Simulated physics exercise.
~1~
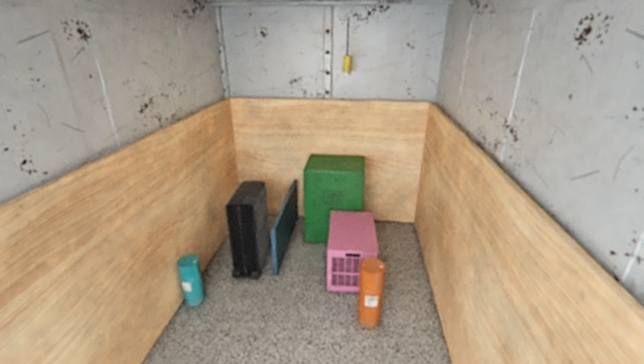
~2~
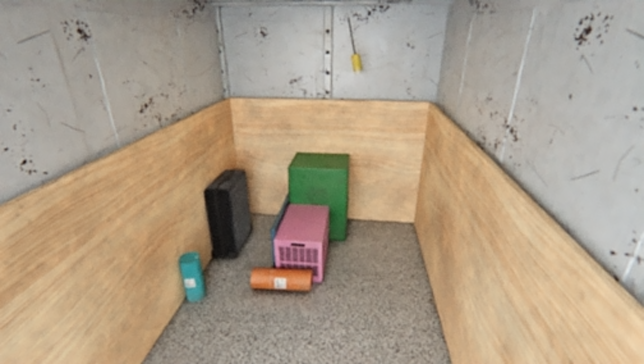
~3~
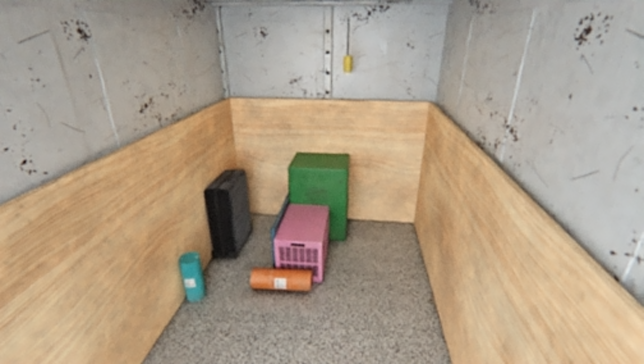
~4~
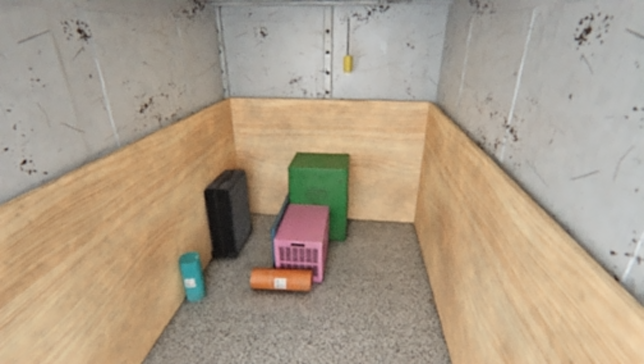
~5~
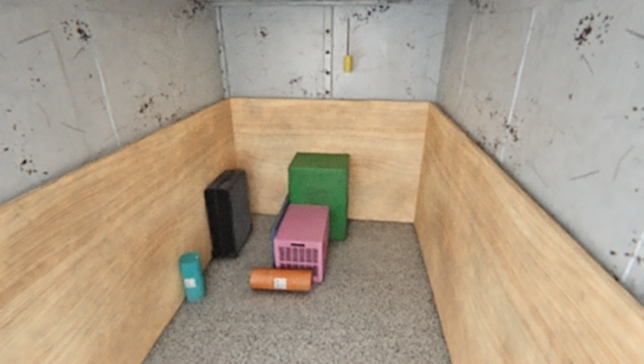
Orange canister toppling onto its side as pink chest, green box and black case shift left in a van's load bay, then all resting still.
